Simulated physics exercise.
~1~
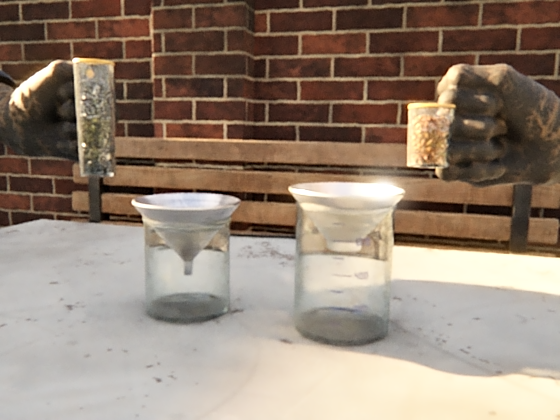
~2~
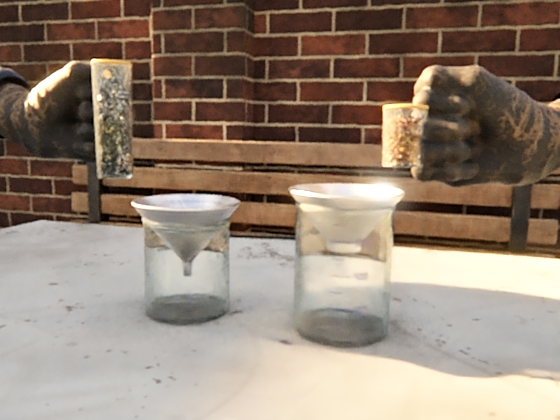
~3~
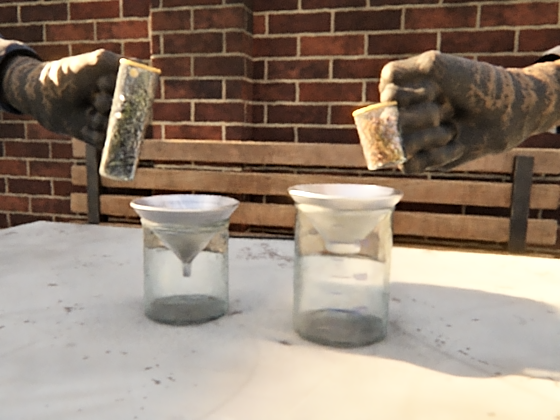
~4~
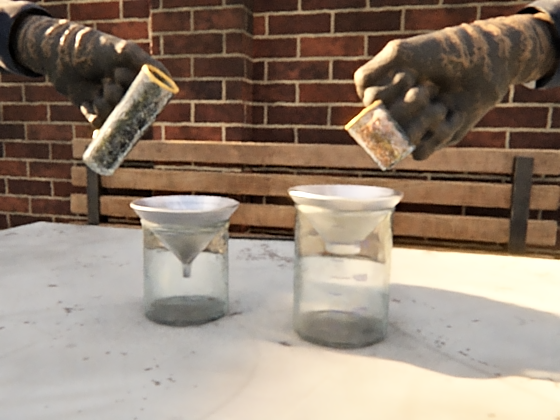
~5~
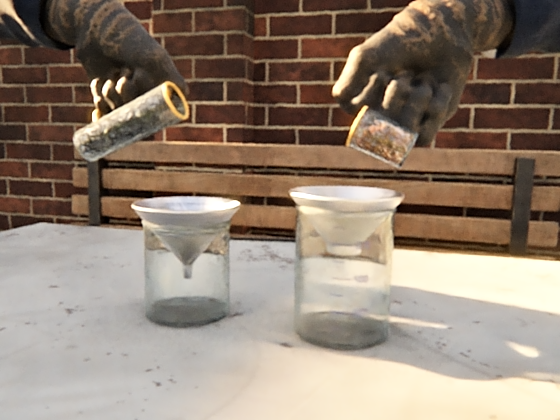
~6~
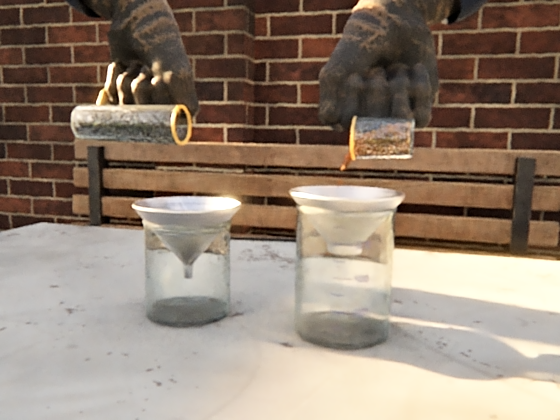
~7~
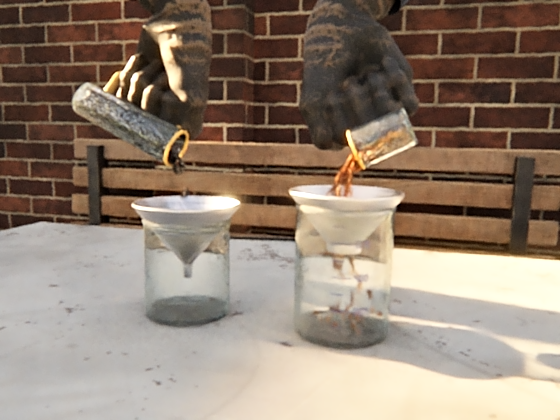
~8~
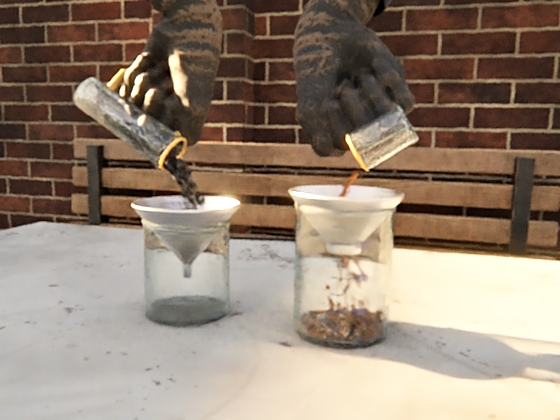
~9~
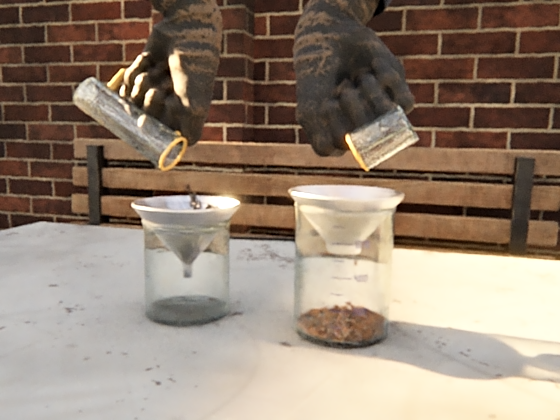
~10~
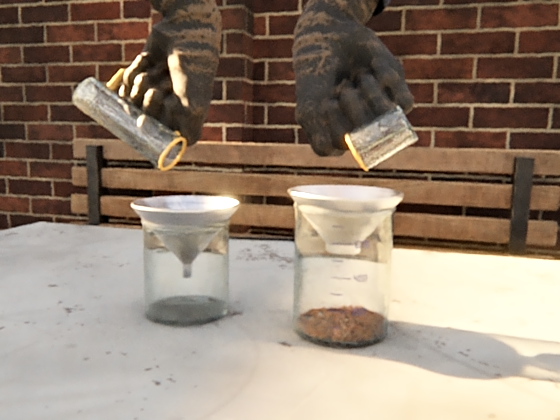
Two gloved hands tipped small cups of dry, loose bits into the funnels on two glass jars; the right cupful fell through and settled at the bottom, while the left one's dark bits stayed stuck in the funnel, leaving that jar empty.
